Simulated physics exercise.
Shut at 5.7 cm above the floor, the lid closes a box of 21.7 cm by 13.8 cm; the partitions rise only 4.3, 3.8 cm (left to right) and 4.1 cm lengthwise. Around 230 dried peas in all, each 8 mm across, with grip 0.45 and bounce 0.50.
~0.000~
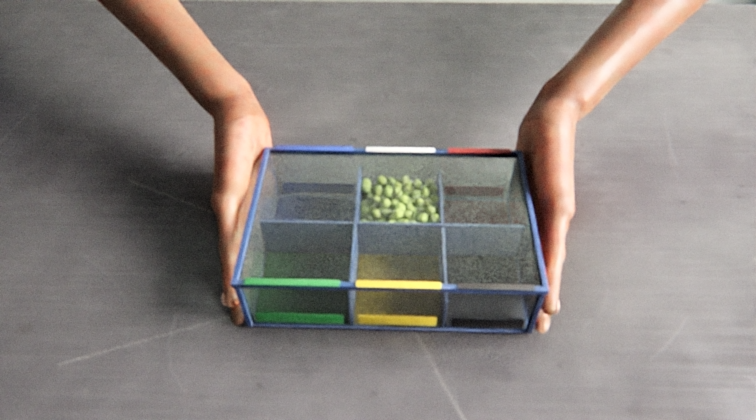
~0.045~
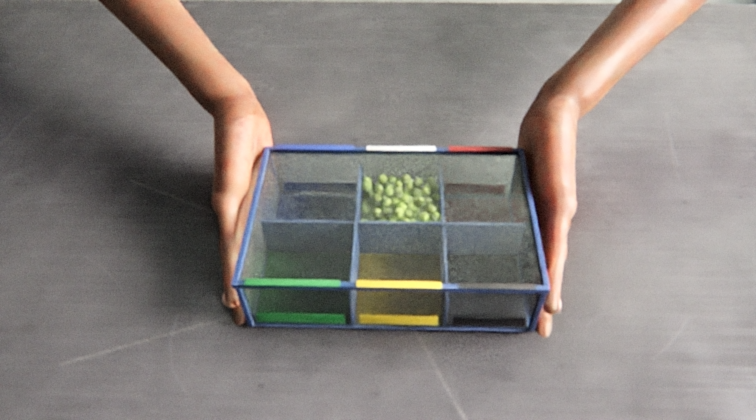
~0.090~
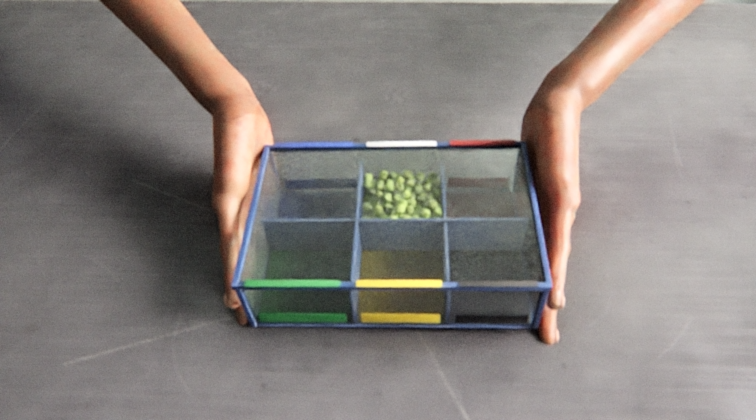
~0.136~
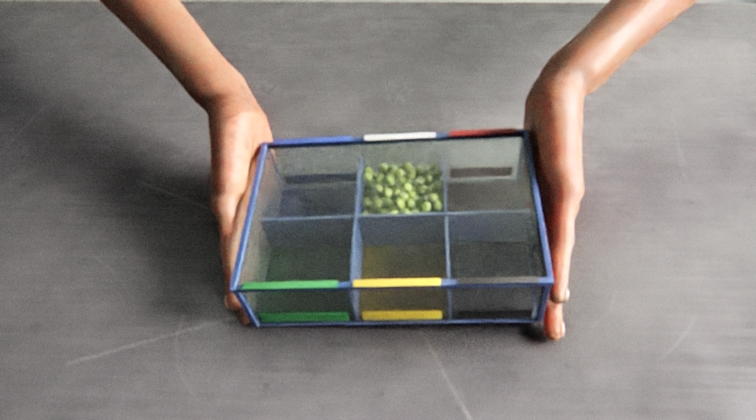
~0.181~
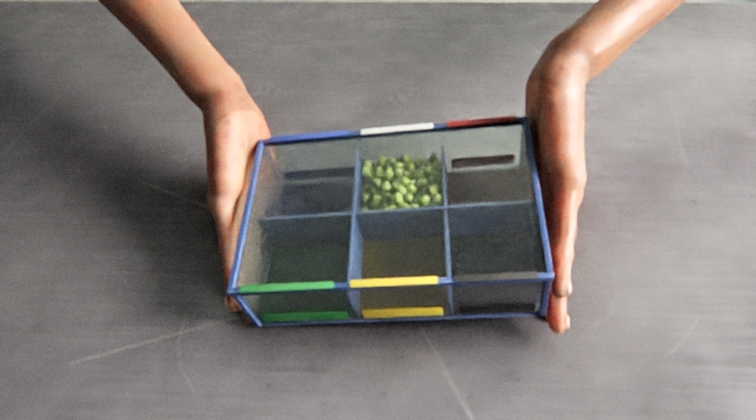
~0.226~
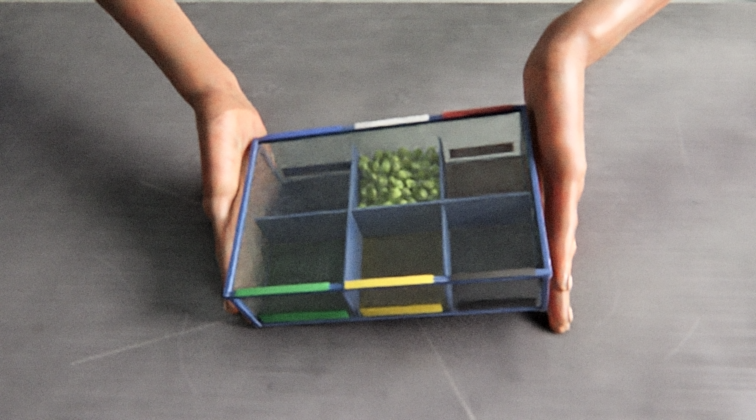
Two hands tilt a clear divided box of green peas, its right side rising higher.
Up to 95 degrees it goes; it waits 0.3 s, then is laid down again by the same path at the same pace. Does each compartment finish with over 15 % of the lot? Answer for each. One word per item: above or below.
In order - red: Below; blue: Below; green: Above; yellow: Below; white: Above; black: Below.
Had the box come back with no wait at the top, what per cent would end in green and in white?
Then, in per cent: Green 20, white 75.
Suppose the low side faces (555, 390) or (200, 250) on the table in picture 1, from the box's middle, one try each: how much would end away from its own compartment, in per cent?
Around 30 % for the first direction, around 25 % for the second.
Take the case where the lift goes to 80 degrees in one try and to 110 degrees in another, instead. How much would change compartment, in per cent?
Roughly 20 percent, then roughly 30 percent.
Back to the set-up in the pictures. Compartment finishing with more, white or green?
Fuller: White.
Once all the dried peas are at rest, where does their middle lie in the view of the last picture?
Once everything settles, the centre is around (387, 231).
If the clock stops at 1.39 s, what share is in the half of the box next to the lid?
Estimate: Near 50 per cent.
After 1.39 s, tilt 95 degrees; green 20 %, white 80 %.
After 2.17 s, tilt 49 degrees; green 25 %, white 75 %.
After 2.97 s, tilt 0 degrees; green 25 %, white 70 %.
At rest (3.5 s), red 0 %, blue 0 %, green 25 %, yellow 0 %, white 70 %, black 0 %.
